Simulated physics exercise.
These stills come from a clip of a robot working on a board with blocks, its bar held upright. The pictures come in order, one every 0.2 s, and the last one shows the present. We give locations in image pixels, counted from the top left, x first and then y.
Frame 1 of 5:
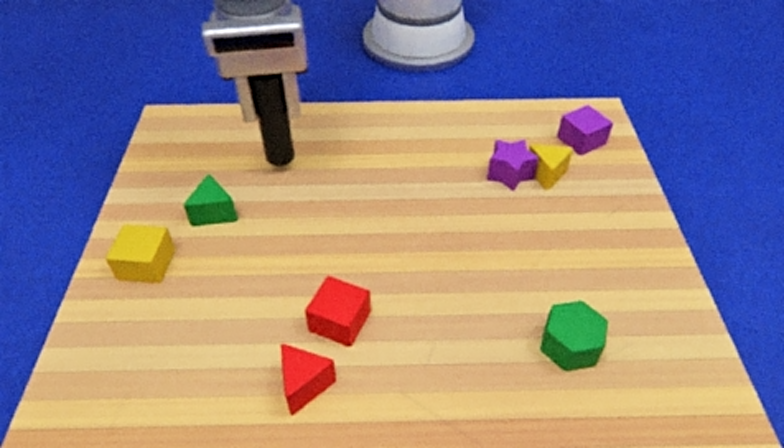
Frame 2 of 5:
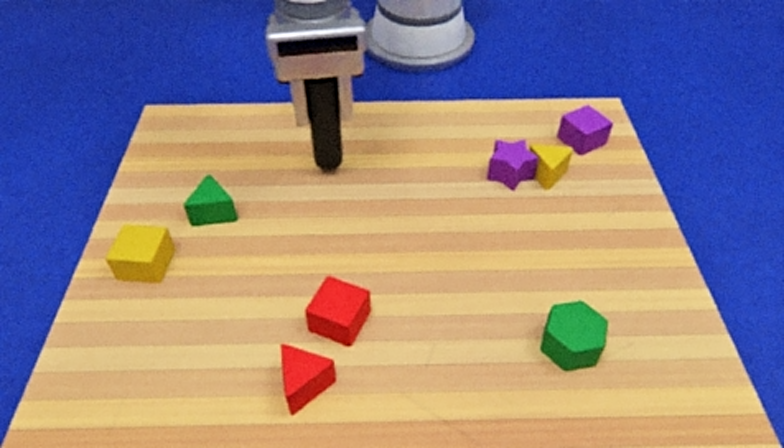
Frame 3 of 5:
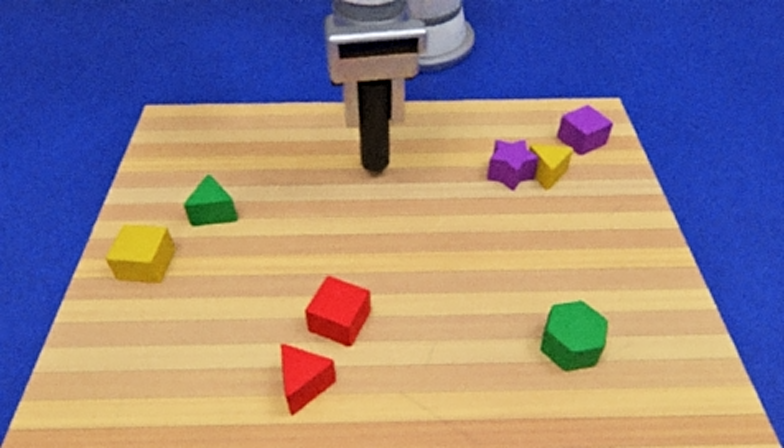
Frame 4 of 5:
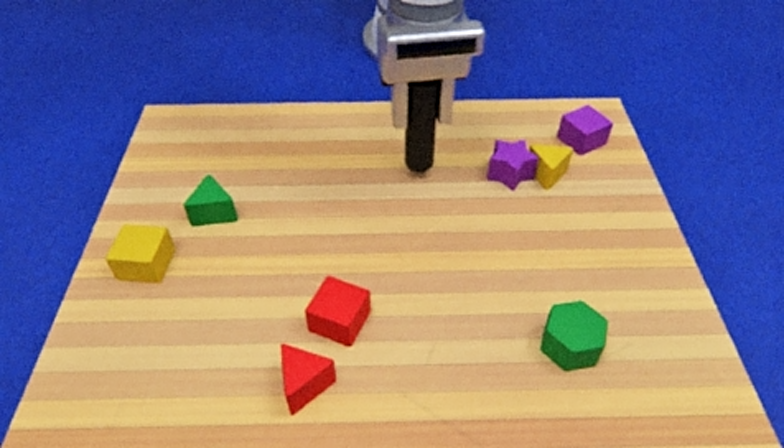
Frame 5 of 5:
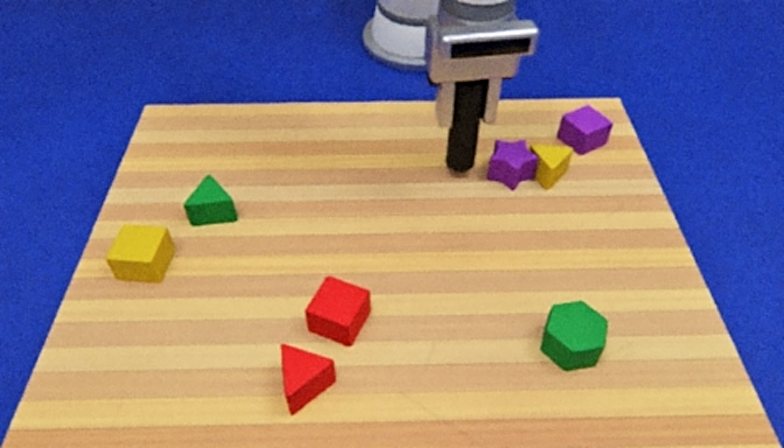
In the video, a robot arm with a black bar moves steadily to the right along the far side of a striped wooden board, nearing a purple star block, while the colored blocks on the board stay still.
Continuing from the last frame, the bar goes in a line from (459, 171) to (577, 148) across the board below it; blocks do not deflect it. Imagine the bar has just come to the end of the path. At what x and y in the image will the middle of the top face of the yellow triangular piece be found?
Just about (600, 171).
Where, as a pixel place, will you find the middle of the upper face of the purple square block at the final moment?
Around (602, 113).
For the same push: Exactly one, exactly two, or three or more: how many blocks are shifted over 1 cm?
Blocks that move over 1 cm: Three or more.
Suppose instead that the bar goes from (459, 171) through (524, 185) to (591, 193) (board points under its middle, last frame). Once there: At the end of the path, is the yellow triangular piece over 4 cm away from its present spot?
Yes
On the path given first. One third of the way, bar (501, 155); purple star block (533, 152), turned 15° clockwise; yellow triangular piece (569, 156), turned 15° clockwise.
Two thirds of the way, bar (541, 147); purple star block (563, 152), turned 45° clockwise; yellow triangular piece (595, 166), turned 45° clockwise.
At the end, bar (579, 140); purple star block (574, 151), turned 70° clockwise; yellow triangular piece (600, 171), turned 70° clockwise; purple square block (602, 113), turned 15° anticlockwise.
